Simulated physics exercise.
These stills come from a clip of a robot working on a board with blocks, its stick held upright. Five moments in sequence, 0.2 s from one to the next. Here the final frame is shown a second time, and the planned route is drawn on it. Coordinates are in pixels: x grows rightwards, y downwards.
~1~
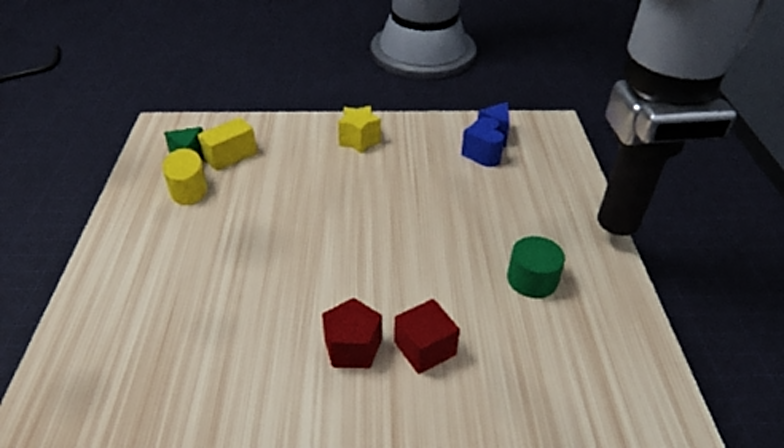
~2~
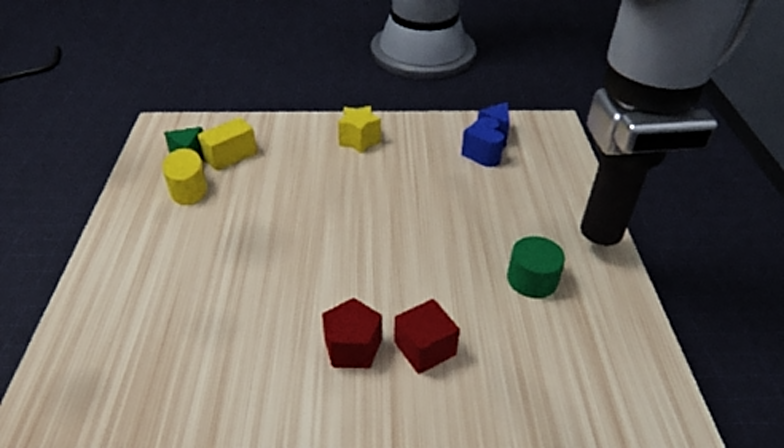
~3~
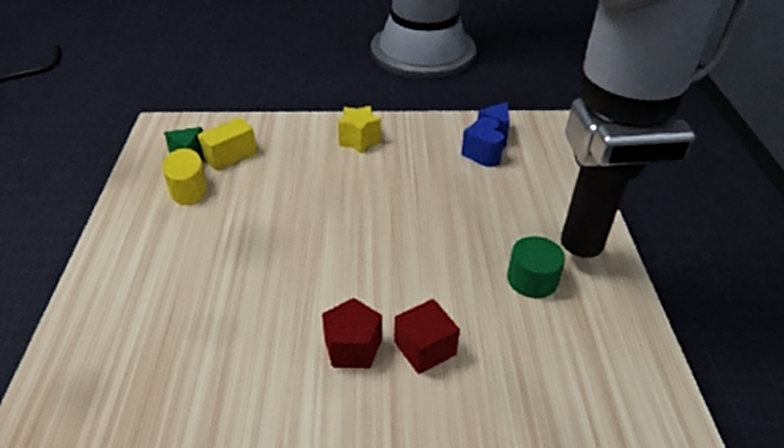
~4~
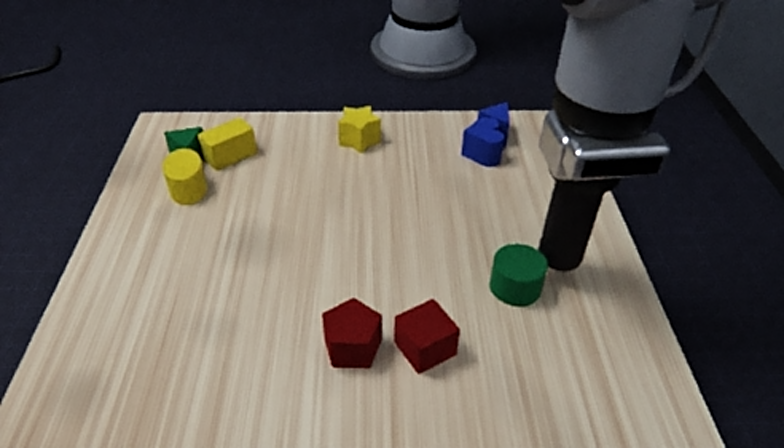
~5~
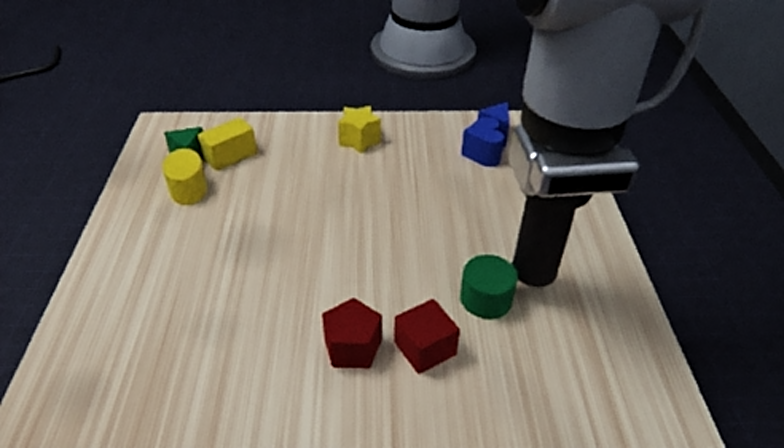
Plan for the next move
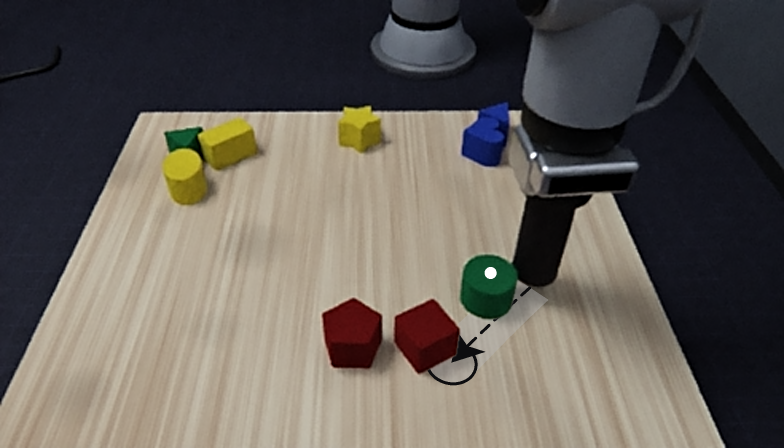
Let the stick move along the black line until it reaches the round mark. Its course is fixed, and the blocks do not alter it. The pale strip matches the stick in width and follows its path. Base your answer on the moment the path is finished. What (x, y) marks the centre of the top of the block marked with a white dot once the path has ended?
The middle of its upper face should be somewhere near (432, 290).
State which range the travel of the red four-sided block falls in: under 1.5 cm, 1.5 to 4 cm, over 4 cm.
1.5 to 4 cm.
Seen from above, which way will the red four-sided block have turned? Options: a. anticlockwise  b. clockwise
That would be a.
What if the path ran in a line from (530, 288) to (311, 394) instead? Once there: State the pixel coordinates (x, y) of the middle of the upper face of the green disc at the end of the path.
At the end it should sit near (373, 289).
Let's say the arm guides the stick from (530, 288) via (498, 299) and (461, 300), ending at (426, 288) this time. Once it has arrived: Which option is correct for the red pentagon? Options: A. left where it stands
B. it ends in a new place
It's A.
Drawn move, from (530, 288) directly to (451, 362); the dot is on the green disc.
What follows on the original path. One third of the way, stick (508, 294); green disc (458, 285).
Two thirds of the way, stick (481, 319); red four-sided block (412, 327), turned 35° anticlockwise; green disc (434, 290).
At the end, stick (454, 346); red pentagon still; red four-sided block (404, 329), turned 35° anticlockwise; green disc (432, 290).
